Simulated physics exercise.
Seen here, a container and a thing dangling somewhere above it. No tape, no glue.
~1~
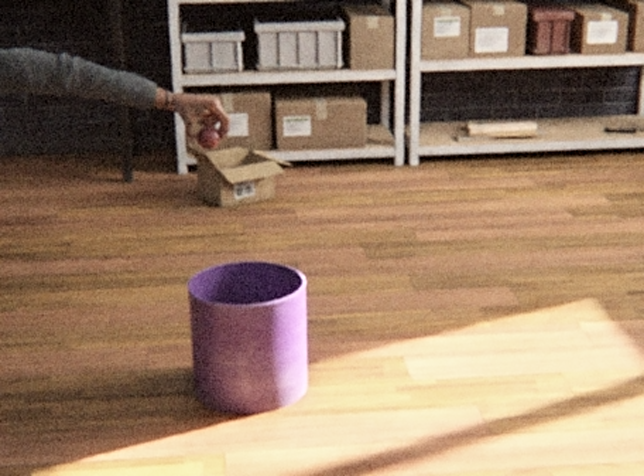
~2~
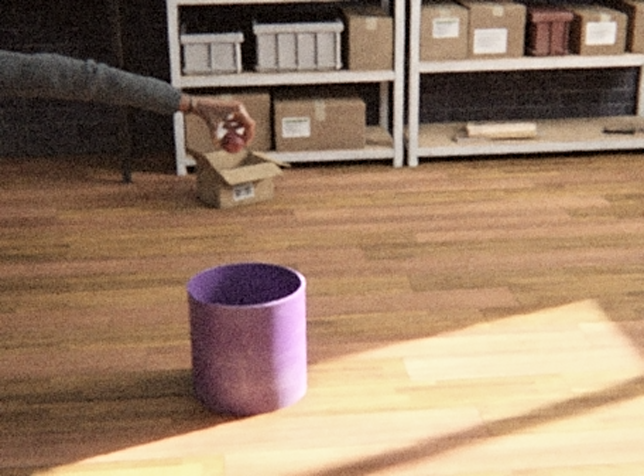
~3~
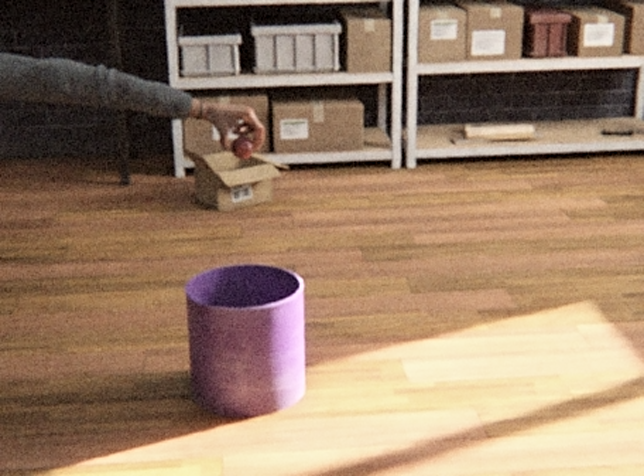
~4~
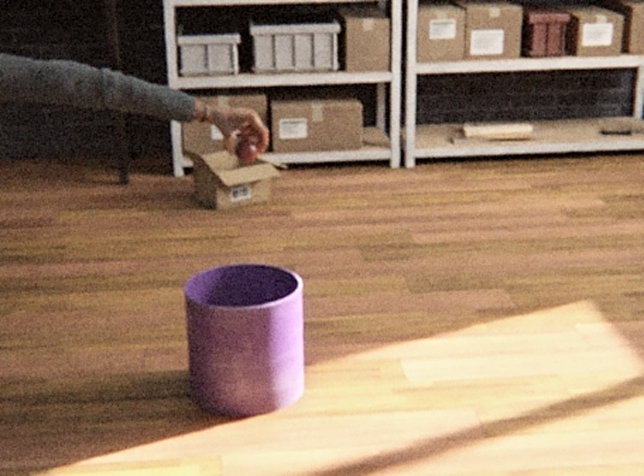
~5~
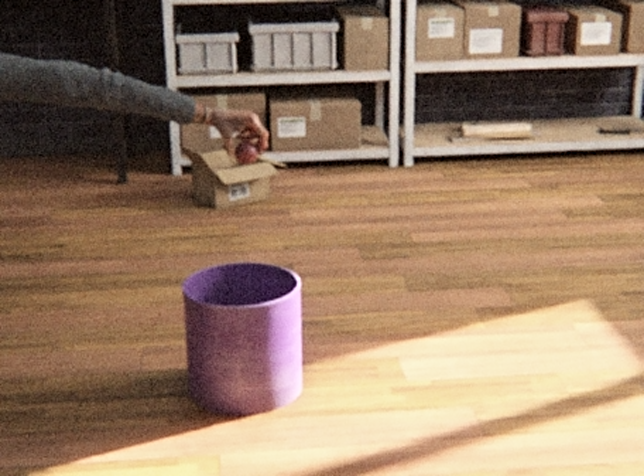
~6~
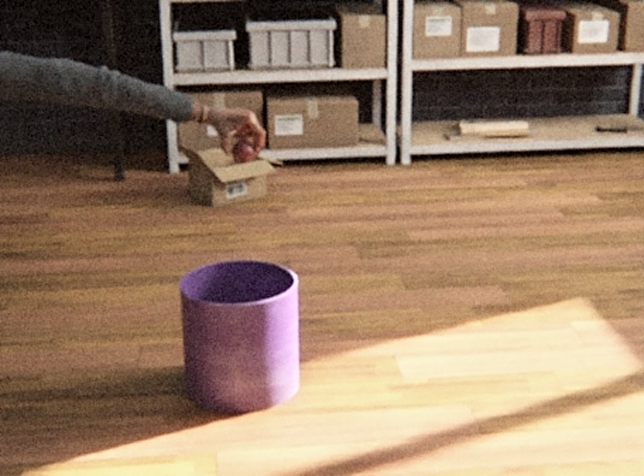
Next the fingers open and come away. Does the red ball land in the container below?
Outcome: The red ball is caught.
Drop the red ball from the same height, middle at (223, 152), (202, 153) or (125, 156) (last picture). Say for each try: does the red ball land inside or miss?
One after another: It lands inside; drops into the container; ends up outside.
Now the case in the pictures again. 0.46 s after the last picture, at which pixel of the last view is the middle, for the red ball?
Near (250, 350).
Then, 0.26 s later than the last frame, red ball dropping near (247, 243).
Then, 0.46 s later than the last frame, red ball fallen near (250, 349).
When it is over, the red ball drops into the container, near (251, 373).
